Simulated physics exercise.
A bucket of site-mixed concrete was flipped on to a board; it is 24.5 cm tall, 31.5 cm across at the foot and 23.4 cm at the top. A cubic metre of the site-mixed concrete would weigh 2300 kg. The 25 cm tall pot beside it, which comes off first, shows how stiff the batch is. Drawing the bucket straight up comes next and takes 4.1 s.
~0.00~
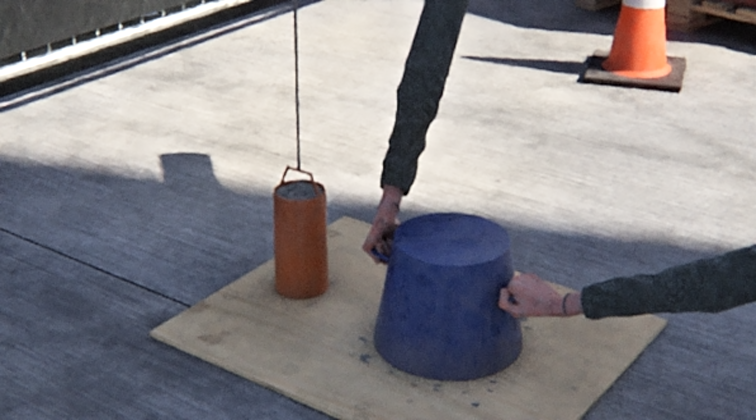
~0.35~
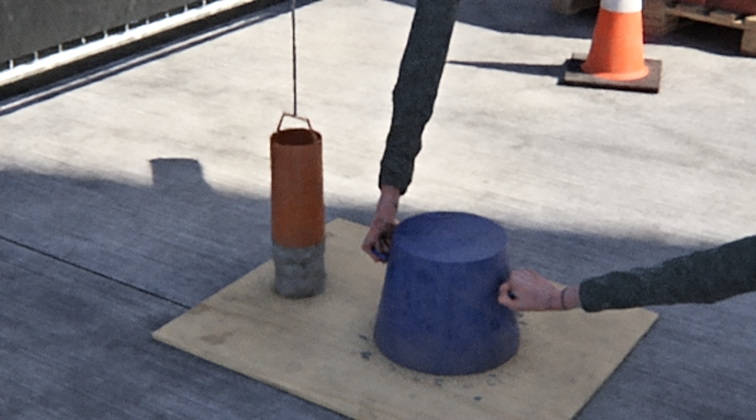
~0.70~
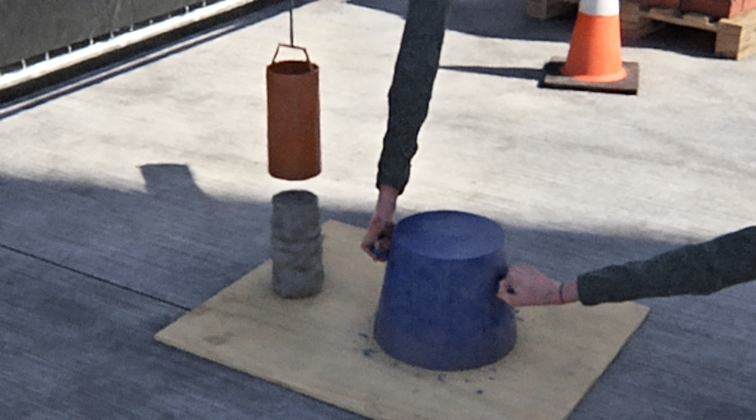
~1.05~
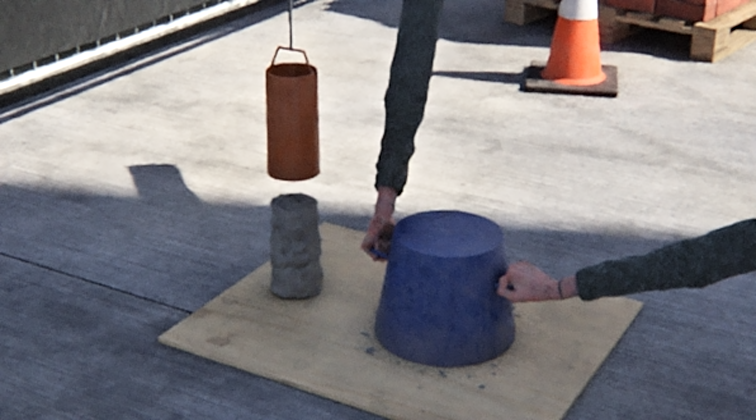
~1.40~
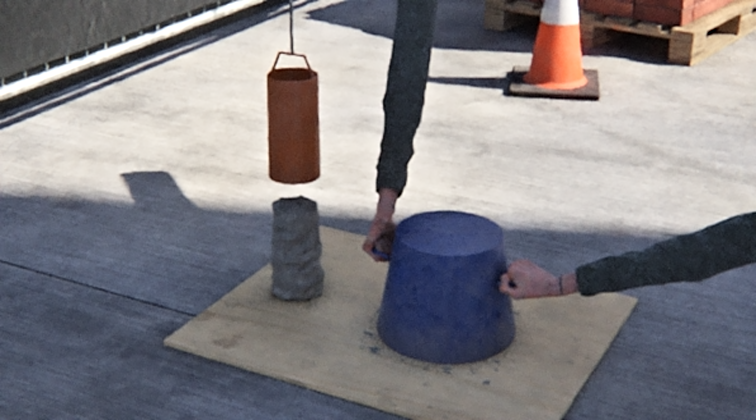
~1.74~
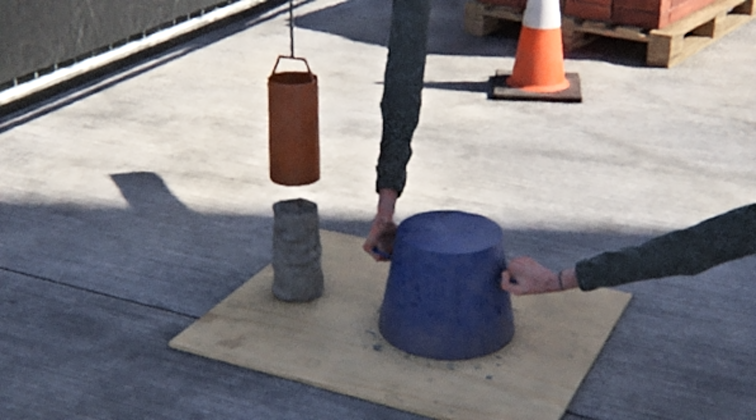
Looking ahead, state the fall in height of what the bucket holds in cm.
My estimate is around 0 cm.
After 2.8 s, the bucket is up 6.0 cm; the site-mixed concrete has come down 0.1 cm to 24 cm and is 32 cm wide.
After 3.8 s, the bucket is up 15 cm; the site-mixed concrete has come down 0.1 cm to 24 cm and is 32 cm wide.
After 4.8 s, the bucket is up 25 cm; the site-mixed concrete has come down 0.1 cm to 24 cm and is 32 cm wide.
After 6.0 s, the bucket is clear; the site-mixed concrete has come down 0.1 cm to 24 cm and is 32 cm wide.
After 6.5 s, at rest, the bucket is clear; the site-mixed concrete has come down 0.1 cm to 24 cm and is 32 cm wide.
